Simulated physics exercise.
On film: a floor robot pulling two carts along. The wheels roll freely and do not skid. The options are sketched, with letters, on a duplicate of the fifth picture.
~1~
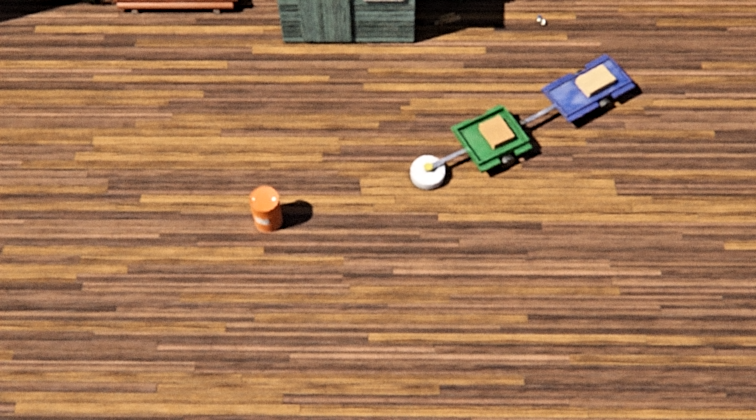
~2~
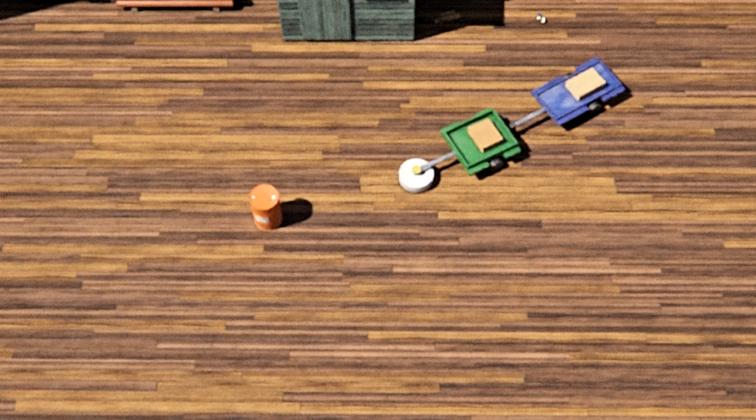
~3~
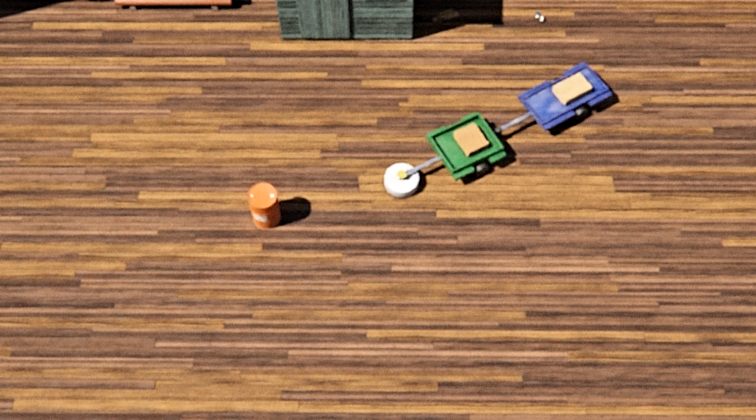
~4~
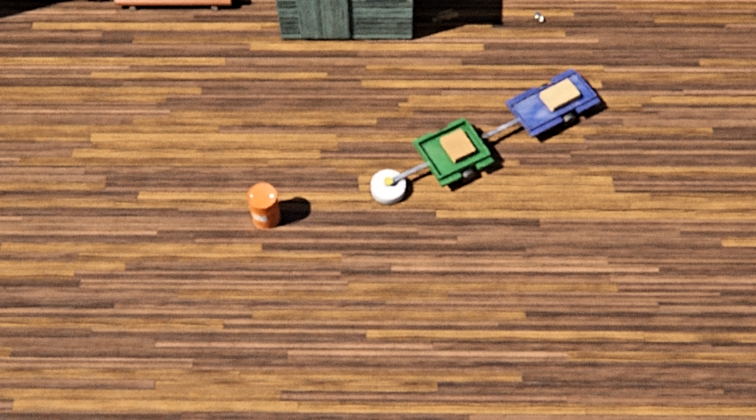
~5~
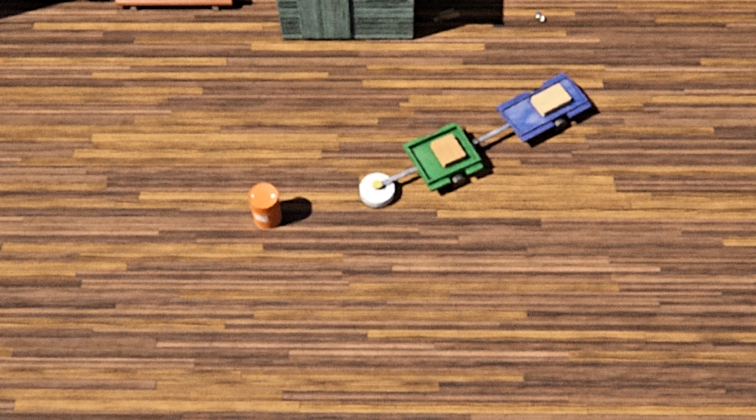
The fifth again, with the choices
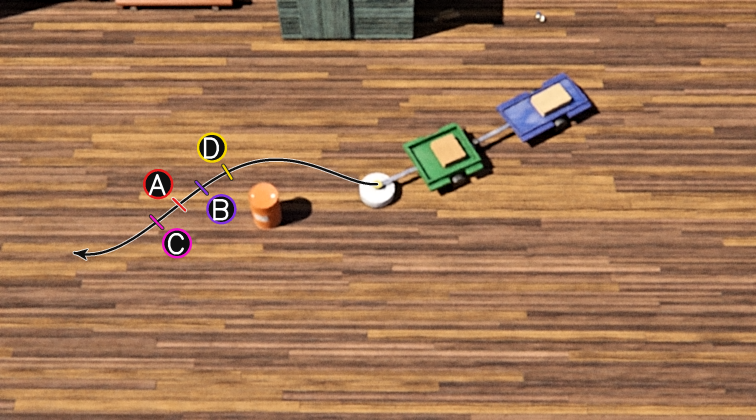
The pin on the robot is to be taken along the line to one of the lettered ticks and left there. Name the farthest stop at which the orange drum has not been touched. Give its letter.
D is the last safe stop.
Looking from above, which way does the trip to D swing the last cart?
Clockwise.
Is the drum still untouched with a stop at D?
Yes.
On the marked copy, A at (179, 205); B at (202, 188); C at (157, 222); D at (227, 172); the route from (377, 184) via (218, 177) to (74, 253).
Following D. Soon after the start, robot (325, 175), last cart (506, 127).
Later, robot (274, 165), last cart (463, 143).
In the end, robot (229, 177), last cart (422, 150); nothing has been touched.
As for the rest, A is too far, the drum has been hit; B is too far, the drum has been hit; C is too far, the drum has been hit.
